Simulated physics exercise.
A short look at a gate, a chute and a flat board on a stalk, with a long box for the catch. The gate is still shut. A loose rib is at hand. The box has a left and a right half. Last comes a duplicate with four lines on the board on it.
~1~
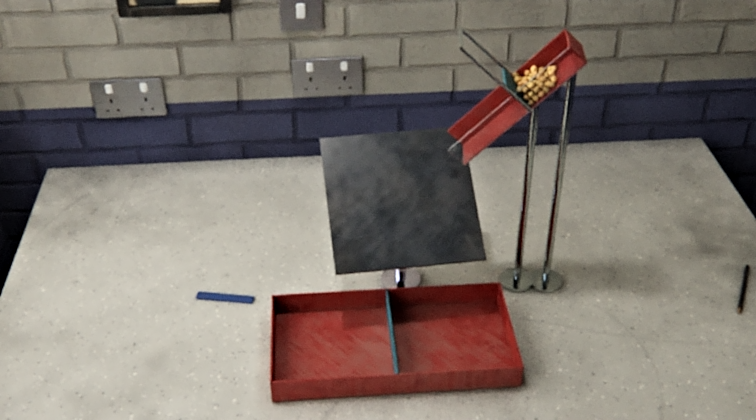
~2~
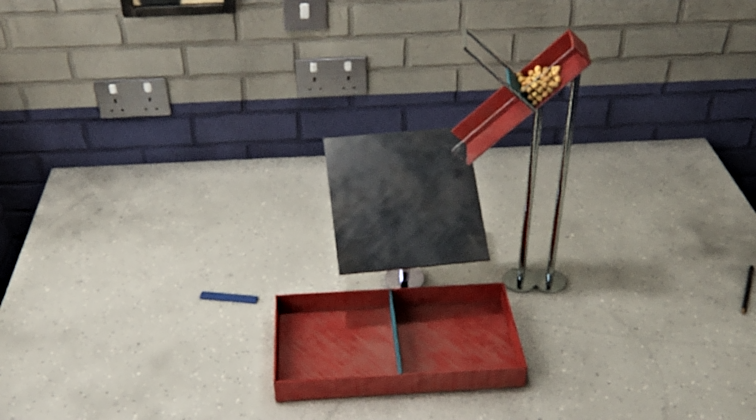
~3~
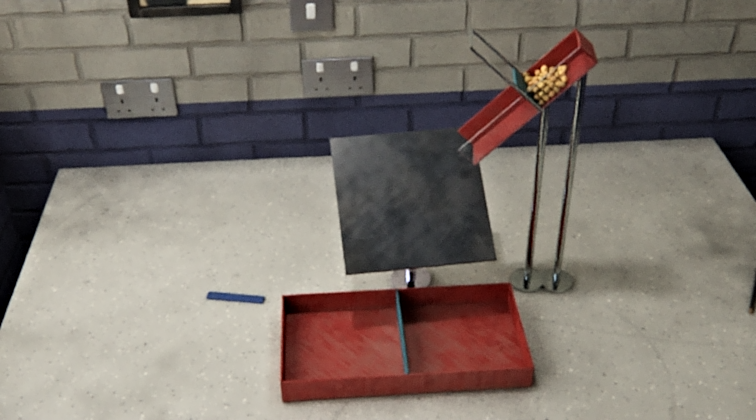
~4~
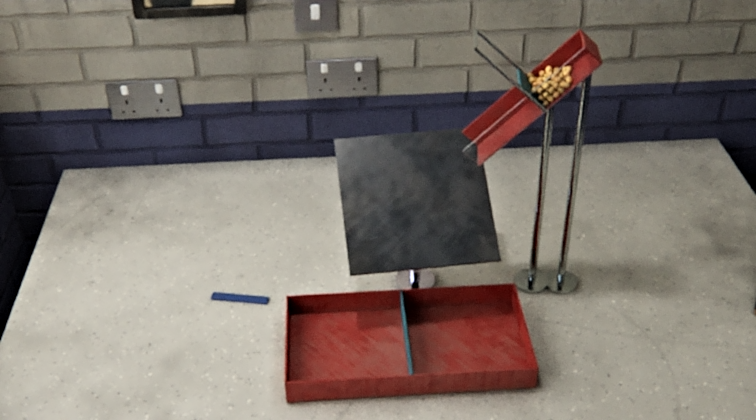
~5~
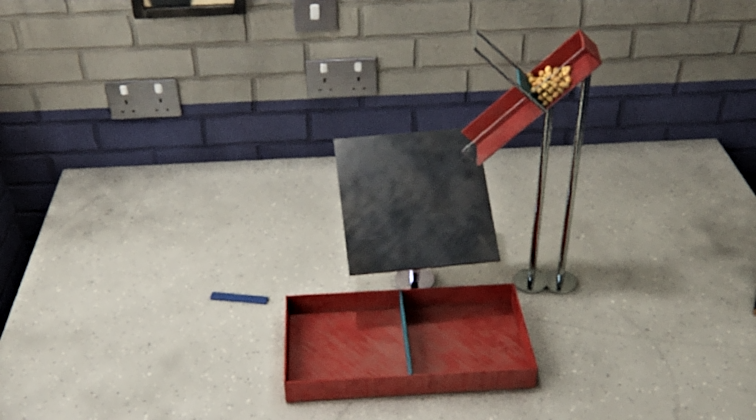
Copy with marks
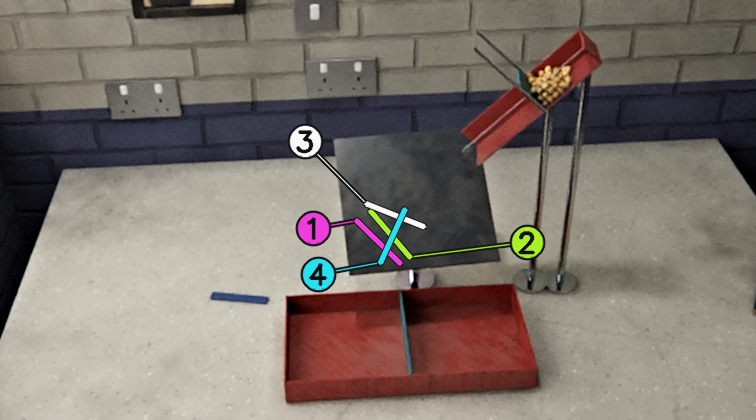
The camera view drifts slightly to the left, so the whole scene shifts a little to the right, then settles. Nothing on the table moves: dried chickpeas sit behind the shut gate in the sloping red chute, beside a tilted dark board and a divided red box.
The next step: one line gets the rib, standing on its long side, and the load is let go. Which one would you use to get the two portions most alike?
Go for 4.
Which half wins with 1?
More lands on the right.
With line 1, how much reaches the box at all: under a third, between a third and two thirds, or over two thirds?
It is over two thirds.
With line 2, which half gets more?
Right.
On the marked copy, line 1 from (356, 220) to (400, 263); line 2 from (370, 211) to (409, 257); line 3 from (366, 204) to (423, 226); line 4 from (404, 209) to (380, 262).
With 1, of what is caught, a small part in the left half, nearly all in the right.
With 2, of what is caught, a small part in the left half, nearly all in the right.
With 3, of what is caught, a small part in the left half, most in the right.
With 4, of what is caught, about two thirds in the left half, about a third in the right.
